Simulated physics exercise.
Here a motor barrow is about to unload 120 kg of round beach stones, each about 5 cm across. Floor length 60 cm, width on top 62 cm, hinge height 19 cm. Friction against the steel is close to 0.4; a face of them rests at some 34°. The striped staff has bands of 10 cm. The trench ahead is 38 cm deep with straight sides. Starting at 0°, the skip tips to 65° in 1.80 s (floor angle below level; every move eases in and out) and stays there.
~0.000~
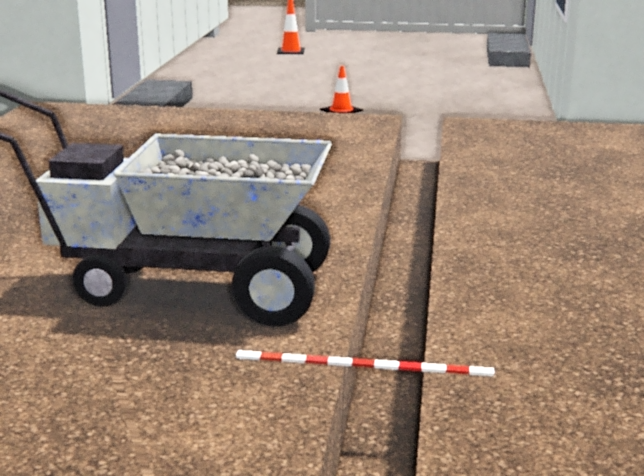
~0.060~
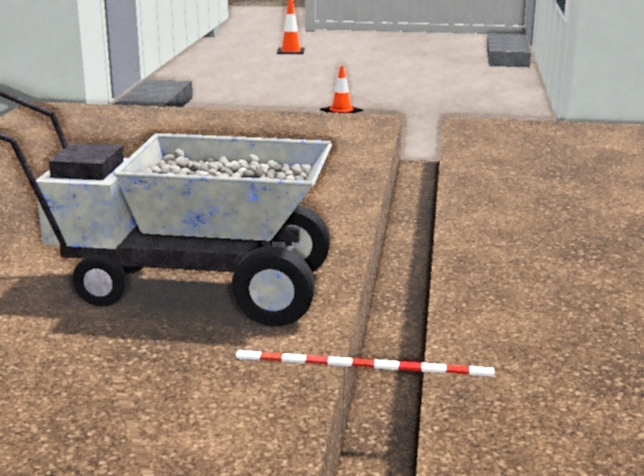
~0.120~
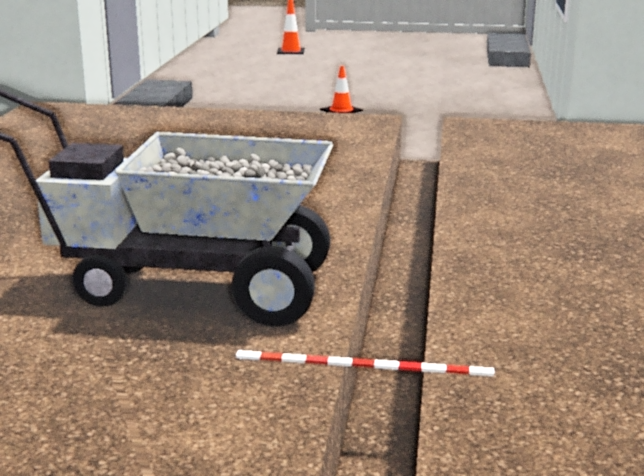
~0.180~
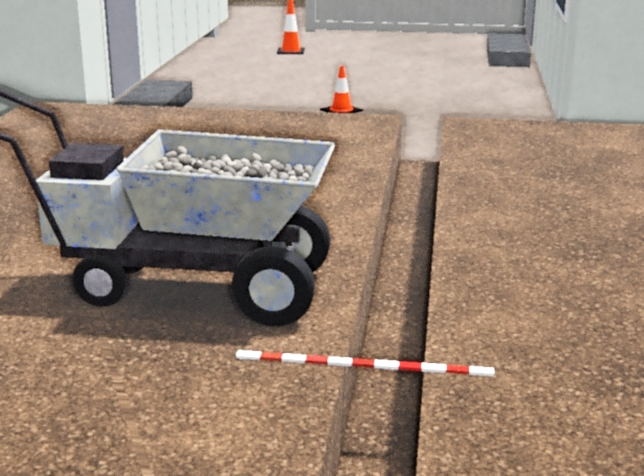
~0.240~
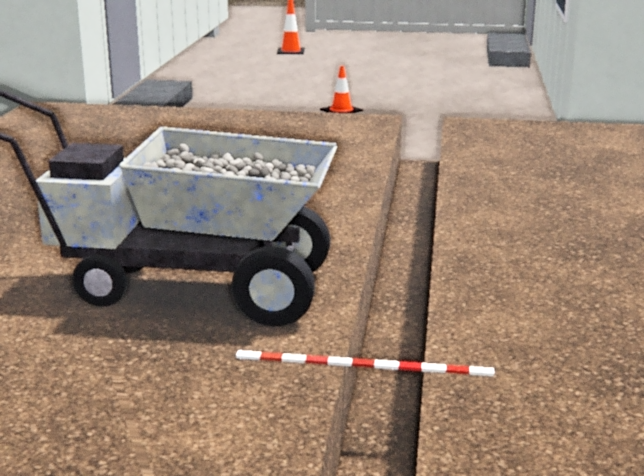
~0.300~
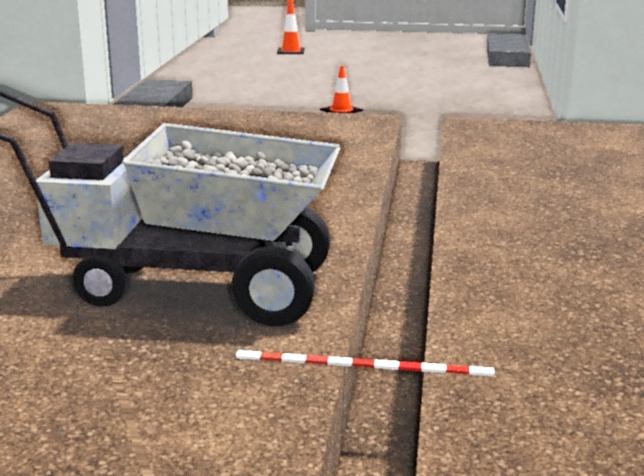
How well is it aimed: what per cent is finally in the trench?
Some 60 per cent of it.
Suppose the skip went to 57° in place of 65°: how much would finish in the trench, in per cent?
It would be near 40 per cent.
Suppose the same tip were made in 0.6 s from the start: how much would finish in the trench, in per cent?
In that case some 35 per cent.
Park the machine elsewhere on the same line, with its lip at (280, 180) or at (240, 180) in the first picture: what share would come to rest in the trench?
About 90 and 90 per cent.
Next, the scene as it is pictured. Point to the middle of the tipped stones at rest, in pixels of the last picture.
Their middle is at about (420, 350).
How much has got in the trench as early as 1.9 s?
Some 15 per cent.
After 1.4 s the floor is at 55°; 100 % in the skip; the foremost stones are at (392, 242).
After 1.9 s the floor is at 65°; 57 % in the skip, 15 % in the trench, 28 % past the trench; the foremost stones are at (506, 305).
After 2.2 s the floor is at 65°; 33 % in the skip, 26 % in the trench, 41 % past the trench; the foremost stones are at (576, 315).
After 4.2 s the floor is at 65°; 0 % in the skip, 60 % in the trench, 40 % past the trench; the foremost stones are at (614, 328).
